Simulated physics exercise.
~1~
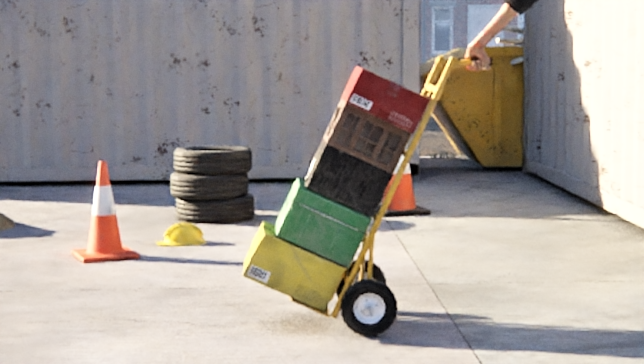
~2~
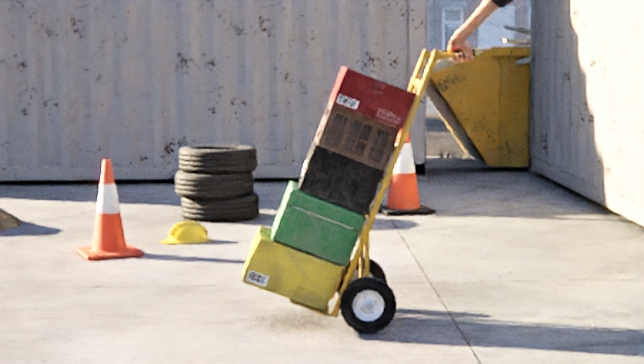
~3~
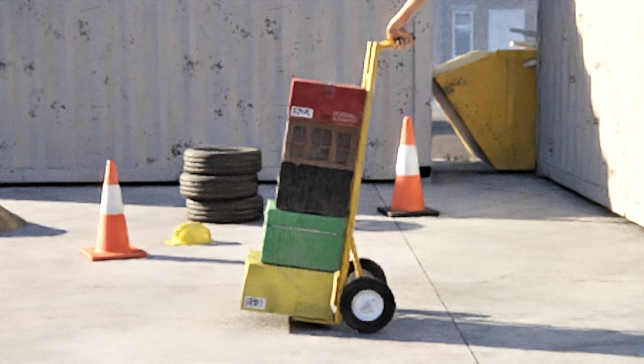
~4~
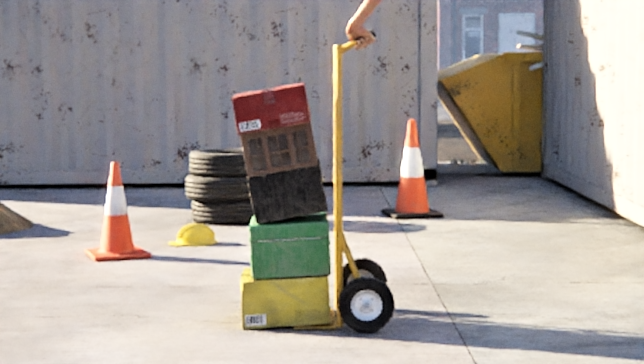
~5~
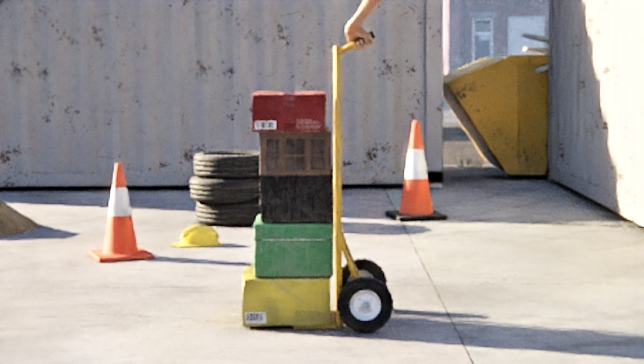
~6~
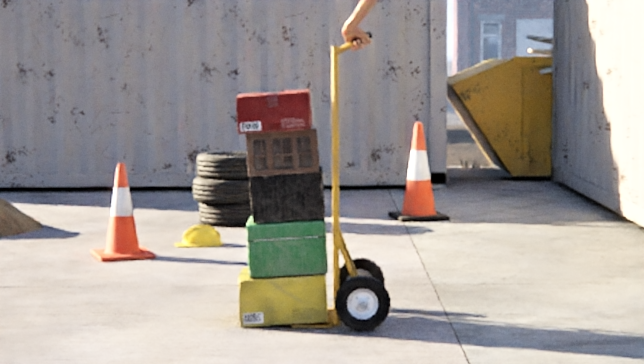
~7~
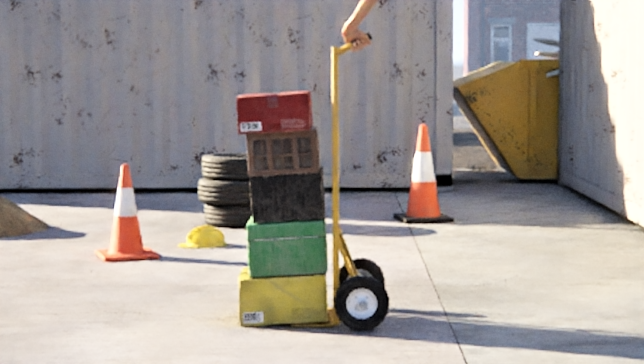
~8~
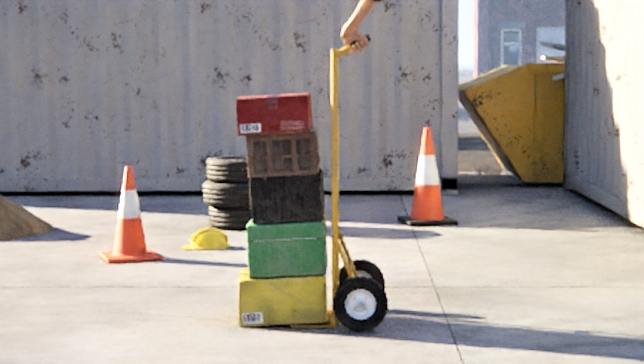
A hand truck is lowered upright by hand, and its five stacked boxes wobble but stay stacked.
